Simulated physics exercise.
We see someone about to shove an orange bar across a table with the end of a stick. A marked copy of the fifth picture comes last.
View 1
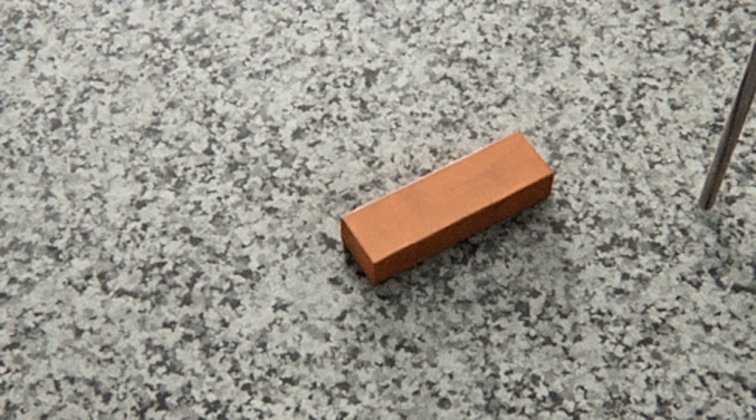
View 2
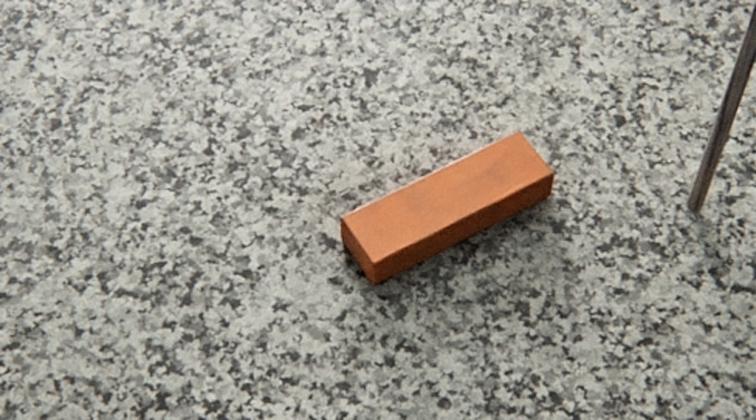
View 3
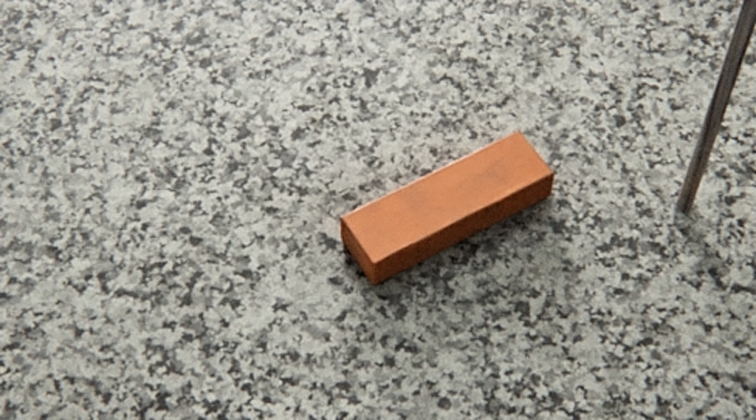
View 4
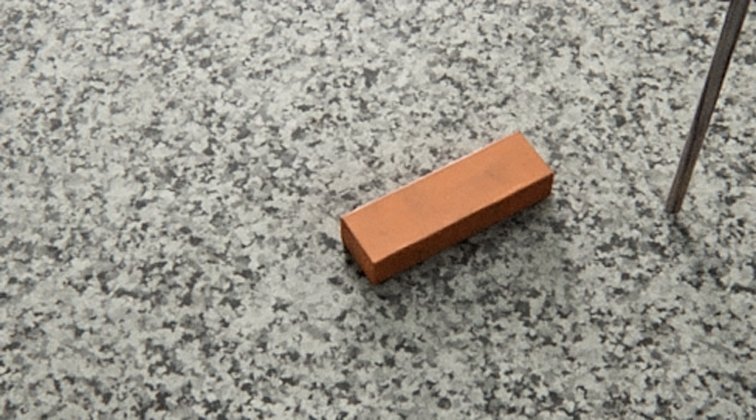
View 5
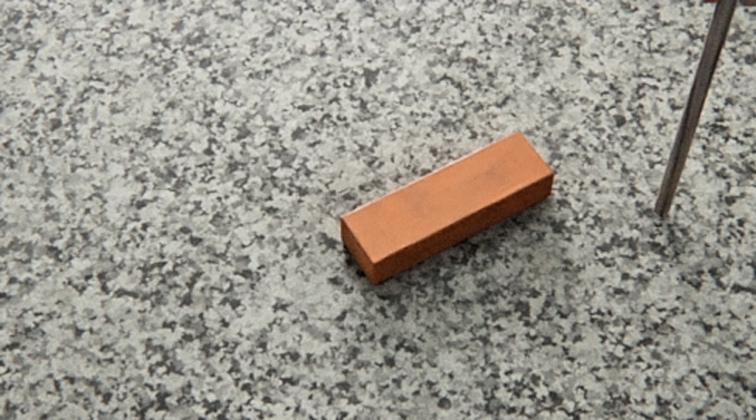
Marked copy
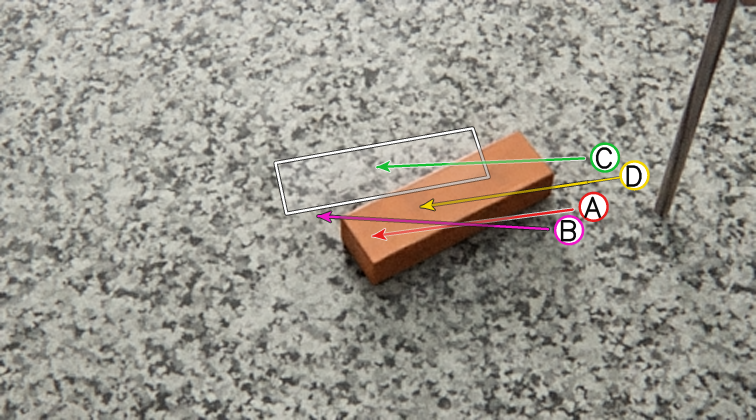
Orange bar lying still on a speckled grey table while a thin dark stick moves slowly leftward at the right.
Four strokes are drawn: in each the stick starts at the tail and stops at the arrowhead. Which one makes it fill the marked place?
It ends in the outline with B.
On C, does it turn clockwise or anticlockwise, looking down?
It turns anticlockwise.
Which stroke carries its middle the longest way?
Stroke D.
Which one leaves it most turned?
That is C.
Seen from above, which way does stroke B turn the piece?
Clockwise.
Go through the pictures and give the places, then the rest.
The first frame shows orange bar (449, 195).
The second frame shows orange bar (449, 195).
The third frame shows orange bar (449, 195).
The fourth frame shows orange bar (449, 195).
The fifth frame shows orange bar (449, 195).
On the copy, A from (573, 210) to (373, 236); B from (548, 229) to (318, 216); C from (584, 158) to (377, 167); D from (588, 182) to (421, 207).
On B. First, foot of the stick (464, 226), piece (432, 182).
Then, foot of the stick (381, 221), piece (393, 158).
Finally, foot of the stick (318, 217), piece (385, 148); it fills the outline.
By contrast, A leaves the piece out of the outline, at (403, 165); C leaves the piece out of the outline, at (356, 239); D leaves the piece out of the outline, at (315, 229).
